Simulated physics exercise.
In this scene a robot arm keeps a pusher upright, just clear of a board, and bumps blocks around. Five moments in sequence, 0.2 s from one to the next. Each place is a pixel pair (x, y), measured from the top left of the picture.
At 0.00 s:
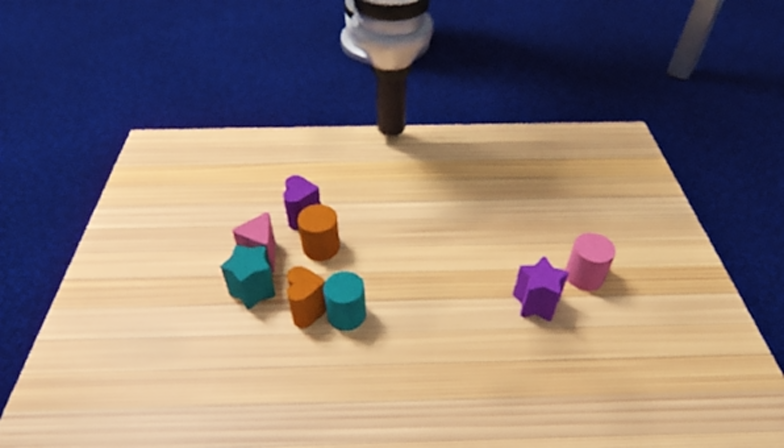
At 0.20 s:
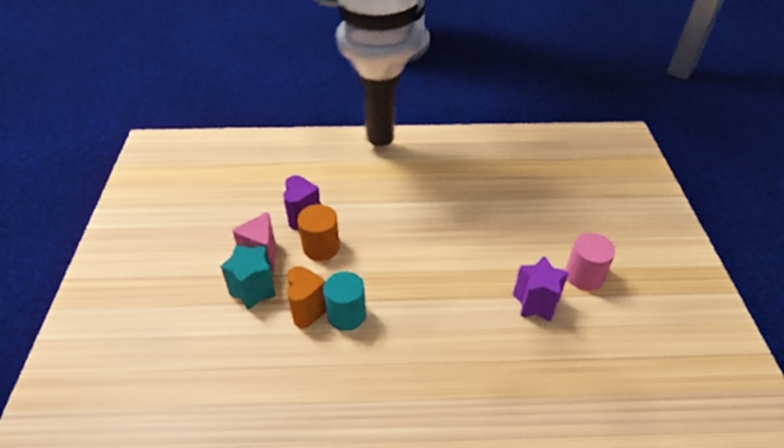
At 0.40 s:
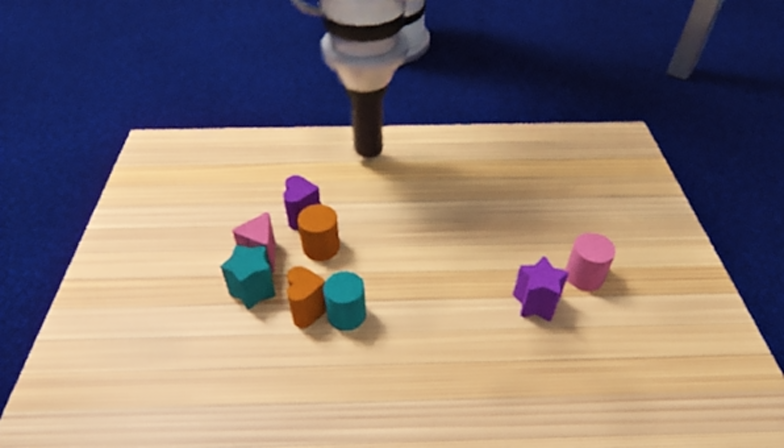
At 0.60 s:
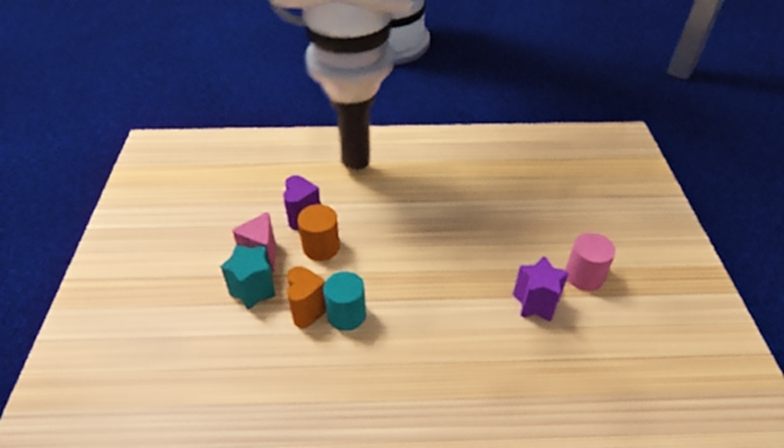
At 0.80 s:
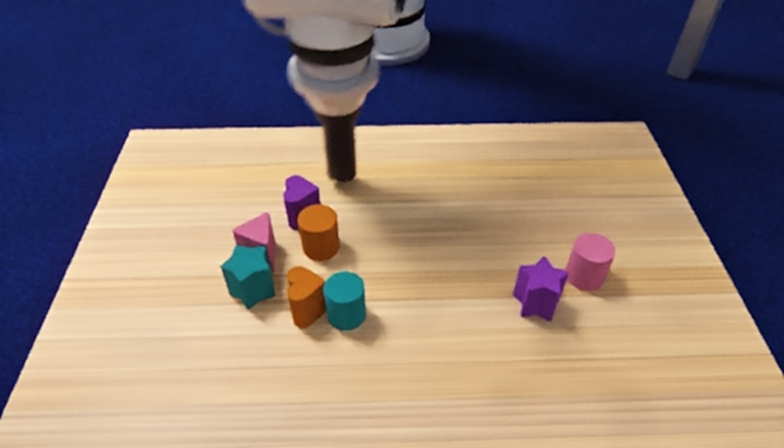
We see a robotic arm with a dark, rod-like tip move left and toward the viewer over a wooden board, nearing a purple heart and an orange cylinder, while all the coloured blocks stay still.
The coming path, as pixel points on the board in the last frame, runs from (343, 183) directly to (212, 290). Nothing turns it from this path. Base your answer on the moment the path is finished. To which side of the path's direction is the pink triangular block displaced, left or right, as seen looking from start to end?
Towards the right-hand side.
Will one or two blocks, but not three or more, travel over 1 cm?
That would be a no.
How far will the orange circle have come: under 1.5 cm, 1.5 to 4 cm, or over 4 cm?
The under 1.5 cm band.
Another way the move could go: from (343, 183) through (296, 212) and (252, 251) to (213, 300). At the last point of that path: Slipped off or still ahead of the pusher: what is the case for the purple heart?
The pusher will have lost it.
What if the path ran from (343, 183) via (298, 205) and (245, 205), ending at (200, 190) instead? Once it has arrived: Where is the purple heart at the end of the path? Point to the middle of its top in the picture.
The purple heart ends near (283, 200).
What follows on the original path. One third of the way, pusher at (302, 205); pink triangular block at (253, 230); purple heart at (279, 204).
Two thirds of the way, pusher at (258, 240); turquoise star at (239, 276), turned 20° anticlockwise; pink triangular block at (207, 250), turned 20° anticlockwise; purple heart at (238, 245), turned 25° anticlockwise.
At the end, pusher at (208, 280); turquoise star at (235, 287), turned 55° anticlockwise; pink triangular block at (156, 275), turned 20° clockwise; purple heart at (185, 289), turned 30° anticlockwise; orange circle not moved.
